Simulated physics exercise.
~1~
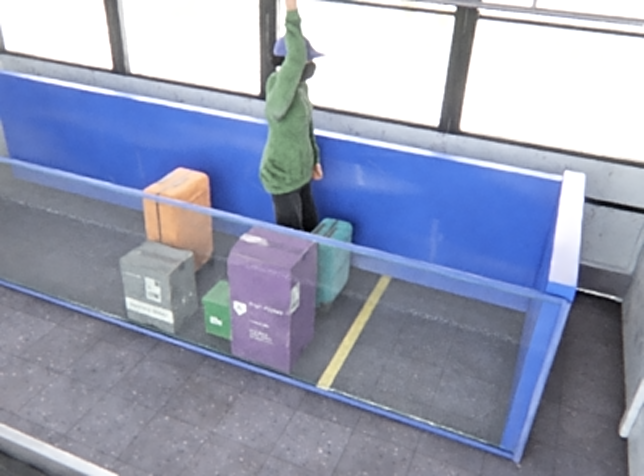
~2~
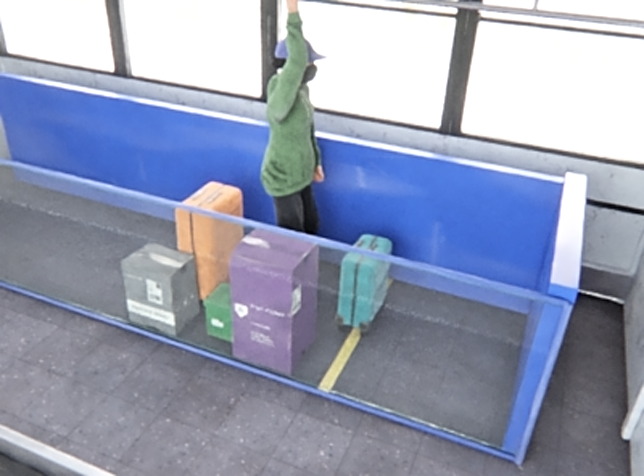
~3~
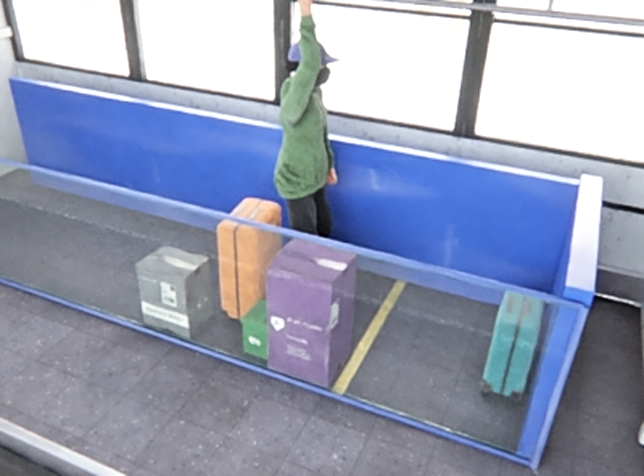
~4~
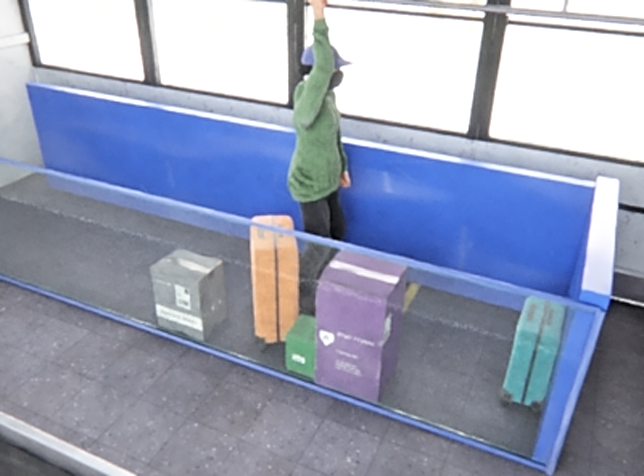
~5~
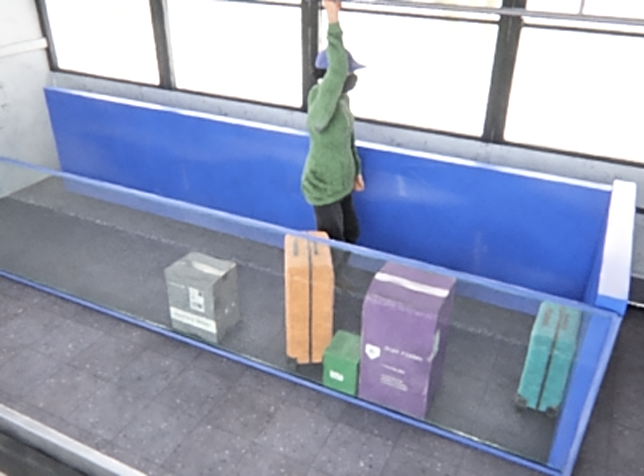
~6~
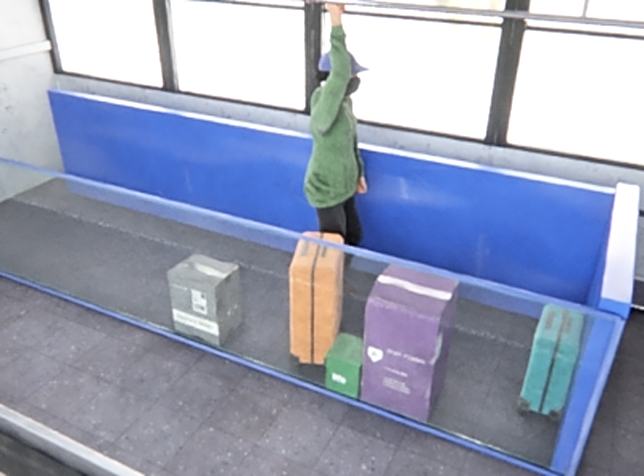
A person in a green top and cap stood holding a rail while the teal case rolled right across the yellow line, then the orange case, green box and purple box slid right, the purple one ending past the line and the grey one staying put.
